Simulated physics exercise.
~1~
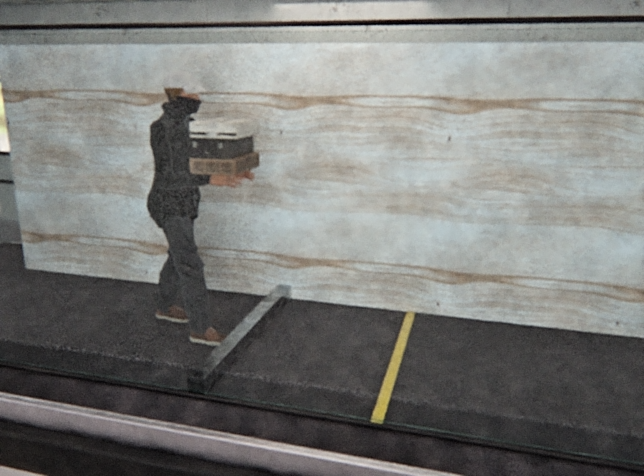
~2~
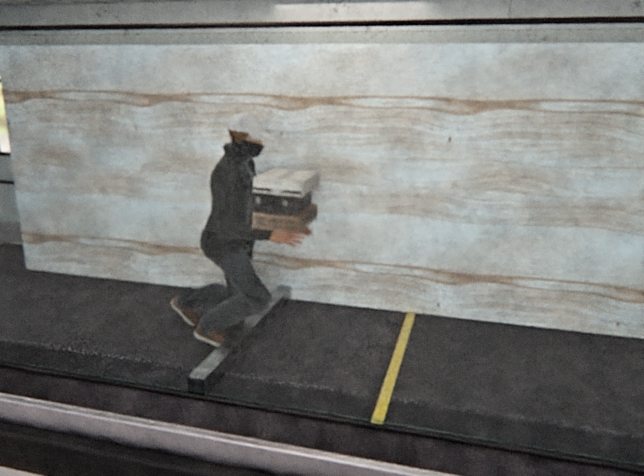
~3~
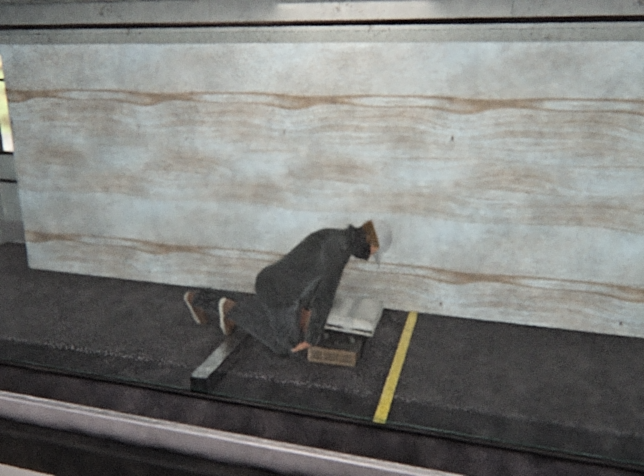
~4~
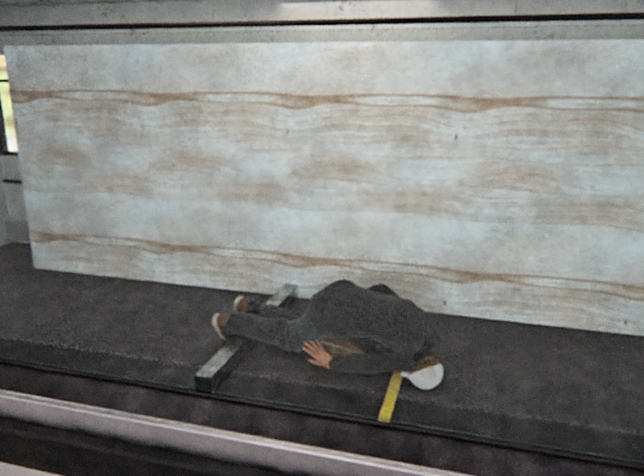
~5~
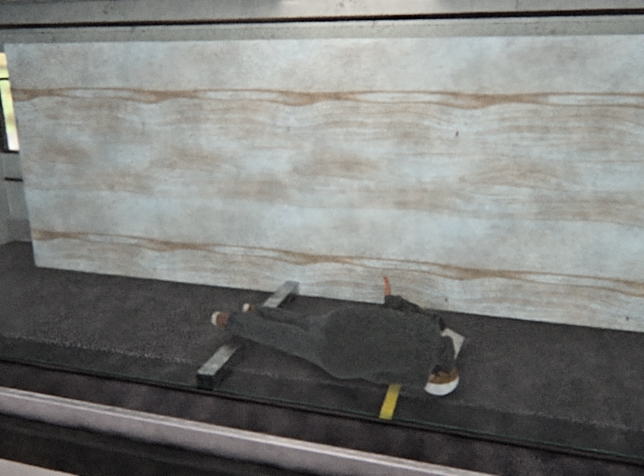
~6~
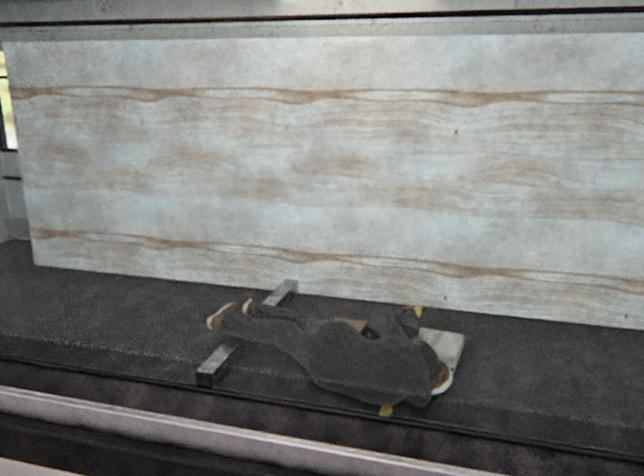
To begin with, a porter in dark clothes and a pale cap stands at the left, holding a stack of a white parcel, a black toolbox and a brown crate, with a low rail at the front foot. The porter pitches to the right over the rail, knees folding and feet lifting behind. The load drops ahead to the floor as the body doubles over it. The porter collapses flat on top, hiding most of the stack, then rolls slightly. Finally the porter lies limp, head across the yellow line, the white parcel beyond it too, while crate and toolbox stop short.
